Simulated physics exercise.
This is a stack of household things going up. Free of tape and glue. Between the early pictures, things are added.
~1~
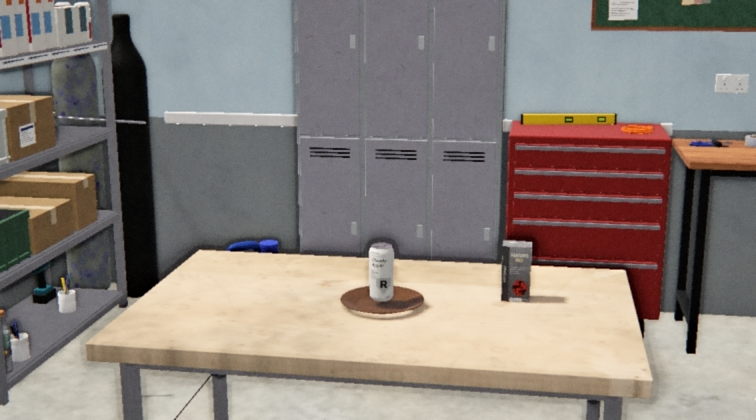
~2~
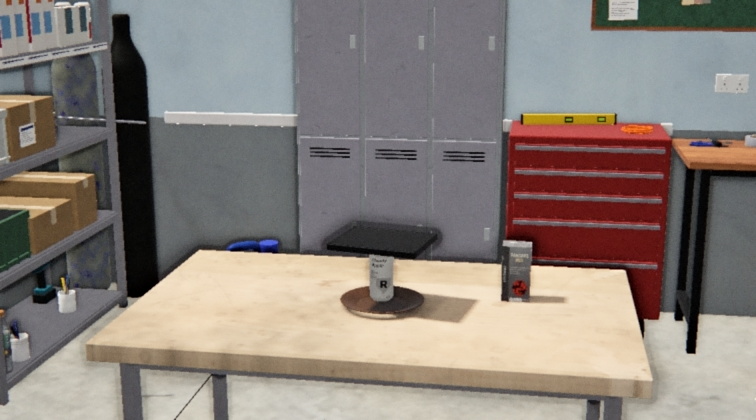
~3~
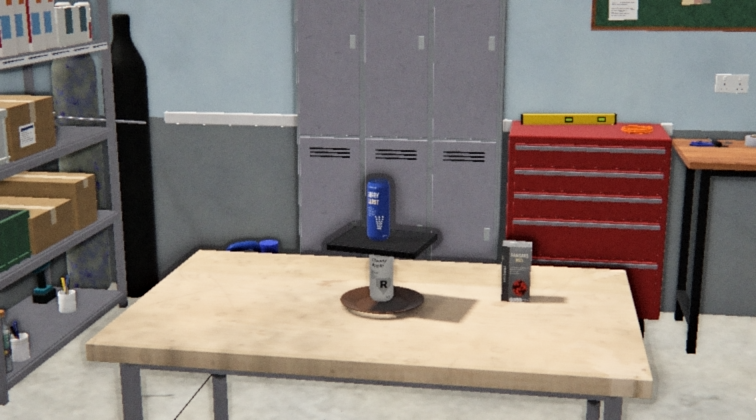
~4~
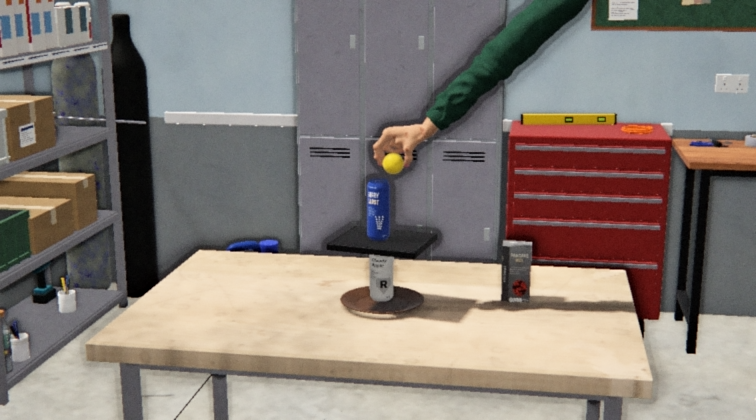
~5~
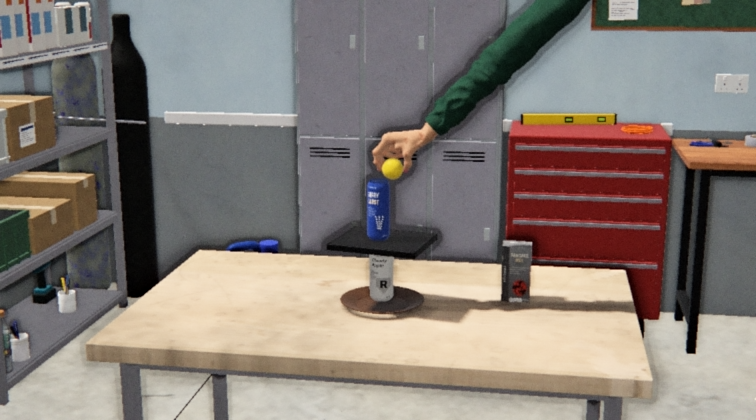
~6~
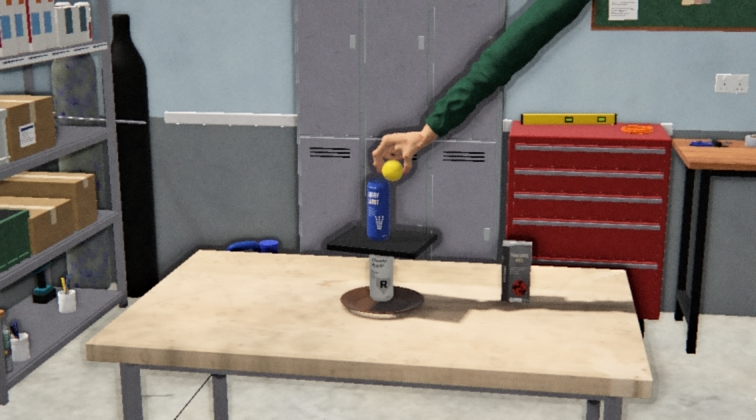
A black tray and then a blue can were added above a white can on a brown plate, before a green-sleeved arm lowered a yellow lemon slightly and held it at the blue can's top.
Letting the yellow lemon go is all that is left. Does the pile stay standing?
Unstable.
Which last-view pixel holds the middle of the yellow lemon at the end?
Roughly pixel (420, 231) in the last picture.
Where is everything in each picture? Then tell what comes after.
In the first frame, the last thing is not in view yet.
In the second frame, the last thing is not in view yet; white can (382, 272).
In the third frame, the last thing is not in view yet; brown plate (382, 302).
The fourth frame shows on its way; yellow lemon (394, 164); grey carton (516, 272).
The fifth frame shows in place under the hand; yellow lemon (393, 169); black tray (383, 242).
The sixth frame shows in place under the hand; yellow lemon (393, 170); blue can (379, 210).
Then, 0.30 s after the last picture, yellow lemon now fallen.
Then, 0.40 s after the last picture, things are still on the move.
Then, 0.70 s after the last picture, nothing new.
Then, 2.20 s after the last picture, yellow lemon resting near (420, 231).
At rest, fallen, yellow lemon; the other 5 in place. Seen from the same camera at the end, yellow lemon near (420, 231). The pile comes apart.
